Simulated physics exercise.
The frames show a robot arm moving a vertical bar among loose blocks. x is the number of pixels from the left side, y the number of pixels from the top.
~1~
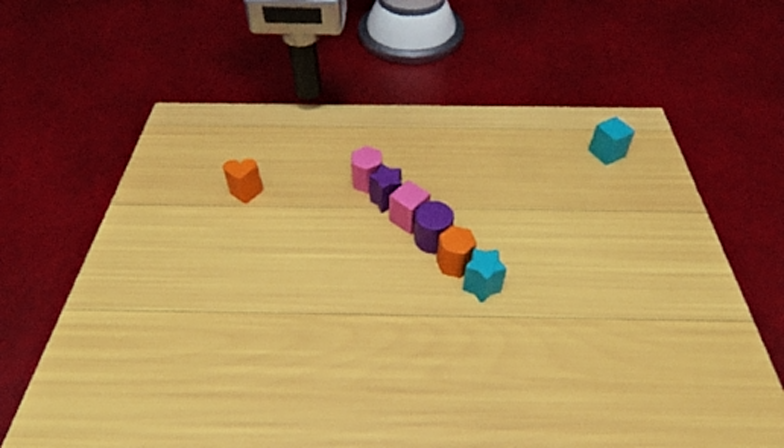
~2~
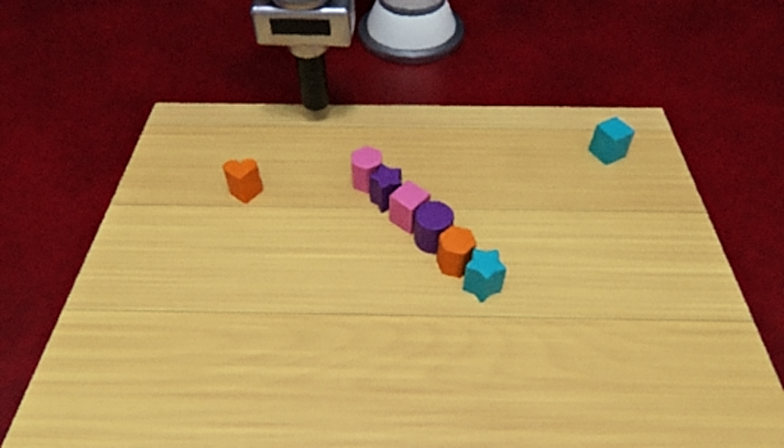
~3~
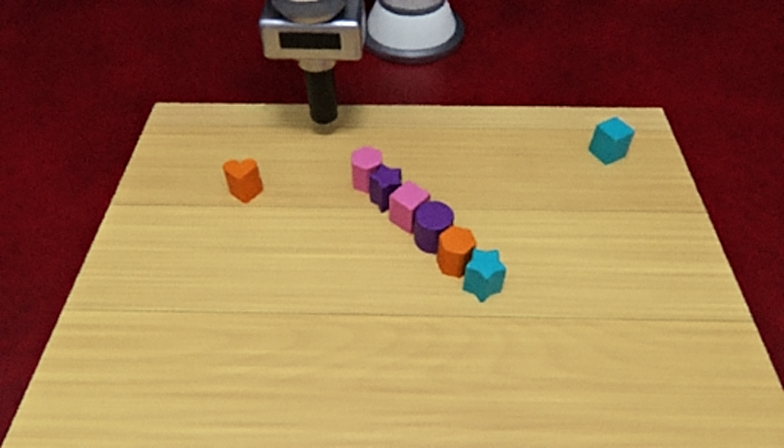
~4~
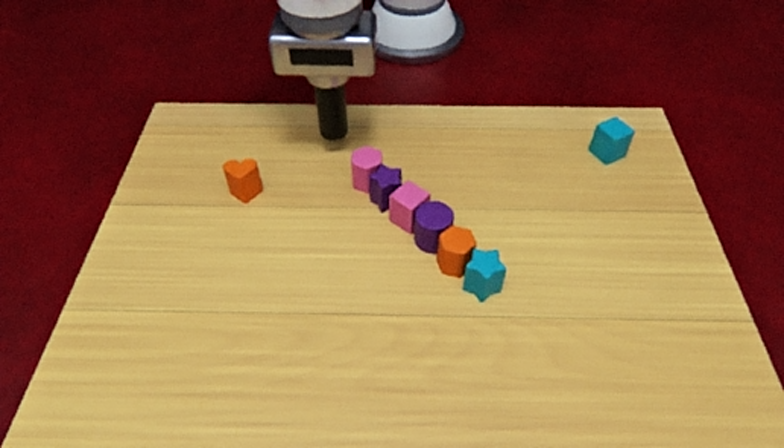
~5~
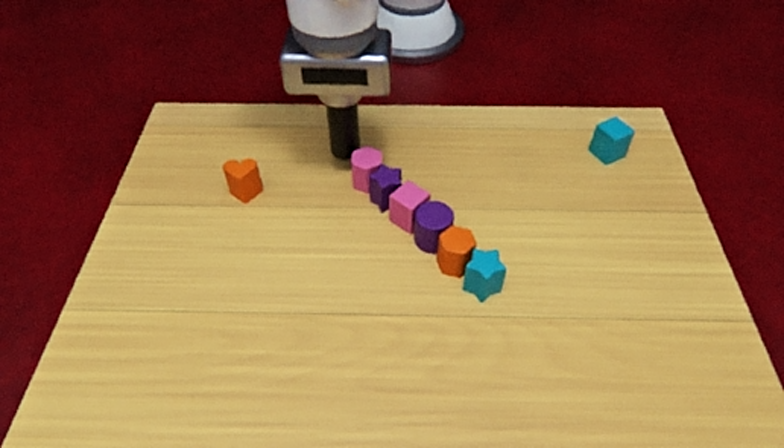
A robot arm lowering a dark vertical bar over a wooden board toward a diagonal row of colourful blocks, which stay still.
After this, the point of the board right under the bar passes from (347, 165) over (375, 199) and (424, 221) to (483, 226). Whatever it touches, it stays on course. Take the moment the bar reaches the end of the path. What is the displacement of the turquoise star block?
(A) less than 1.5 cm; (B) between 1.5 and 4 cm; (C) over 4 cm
Choice B: Between 1.5 and 4 cm.
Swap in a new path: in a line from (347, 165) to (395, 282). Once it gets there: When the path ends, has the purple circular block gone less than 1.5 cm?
No, it doesn't check out.
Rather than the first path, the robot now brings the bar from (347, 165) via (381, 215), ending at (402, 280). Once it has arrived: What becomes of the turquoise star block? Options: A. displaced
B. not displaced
A
On the path given first. One third of the way, bar at (375, 185); pink hexagon at (404, 181), turned 50° anticlockwise; purple star block at (433, 189), turned 15° anticlockwise; pink square block at (456, 207), turned 25° clockwise; purple circular block at (458, 237); orange hexagon at (477, 265), turned 50° anticlockwise; turquoise star block at (509, 280), turned 15° clockwise.
Two thirds of the way, bar at (426, 208); pink hexagon at (460, 194), turned 95° anticlockwise; purple star block at (487, 184), turned 65° anticlockwise; pink square block at (490, 212), turned 105° clockwise; purple circular block at (462, 238); orange hexagon at (478, 269), turned 50° anticlockwise; turquoise star block at (511, 282).
At the end, bar at (486, 212); pink hexagon at (515, 190), turned 140° anticlockwise; purple star block at (524, 170), turned 105° anticlockwise; pink square block at (517, 221), turned 145° clockwise; purple circular block at (462, 238); orange hexagon at (478, 269), turned 50° anticlockwise; turquoise star block at (511, 282).
